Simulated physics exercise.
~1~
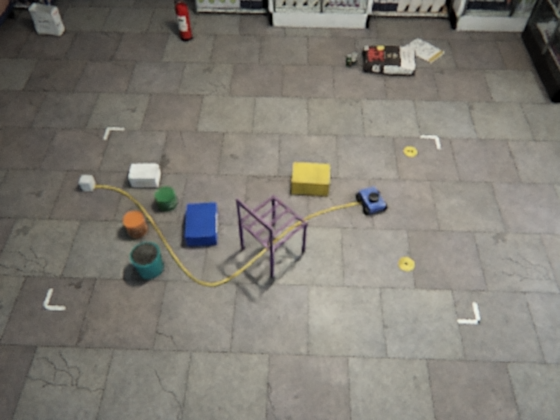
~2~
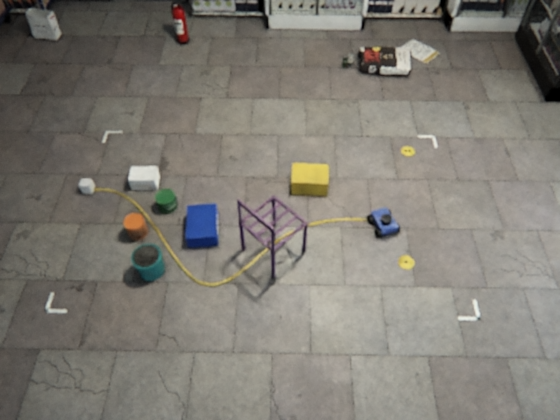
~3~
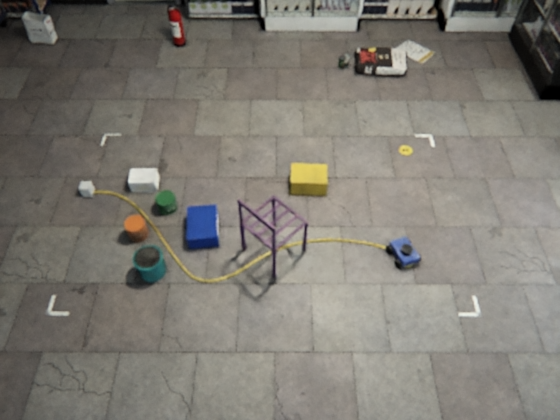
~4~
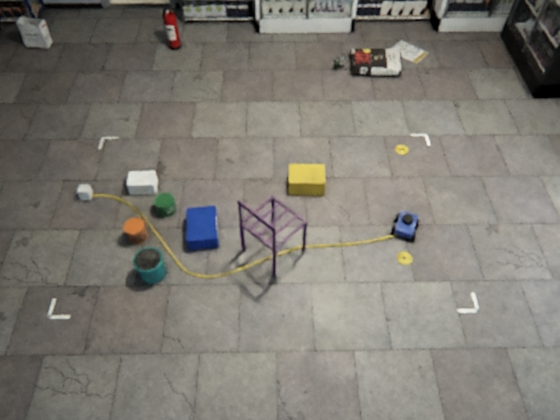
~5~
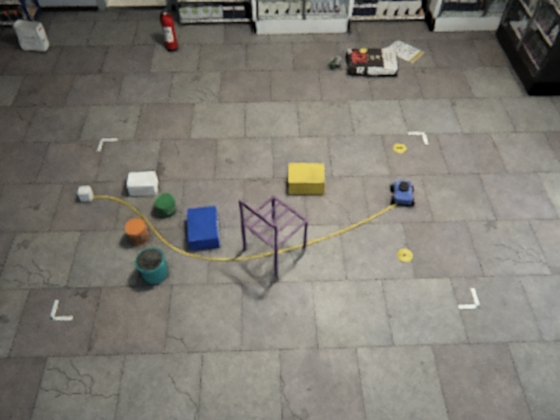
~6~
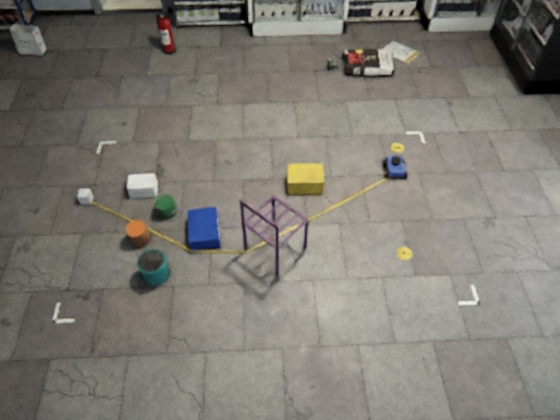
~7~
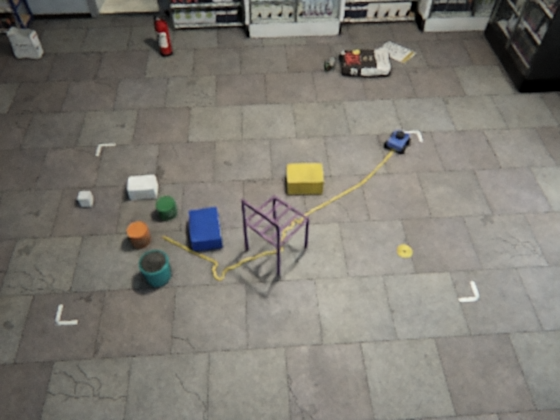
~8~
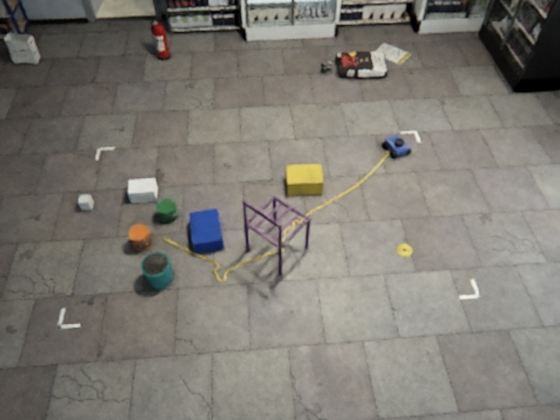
A small blue cart trailing a yellow cord rolls down and right across a tiled floor, past buckets, boxes and a purple chair frame, then turns and heads upward; the cord pulls taut, its far end comes away from the small white block, and the cart stops near a corner mark.
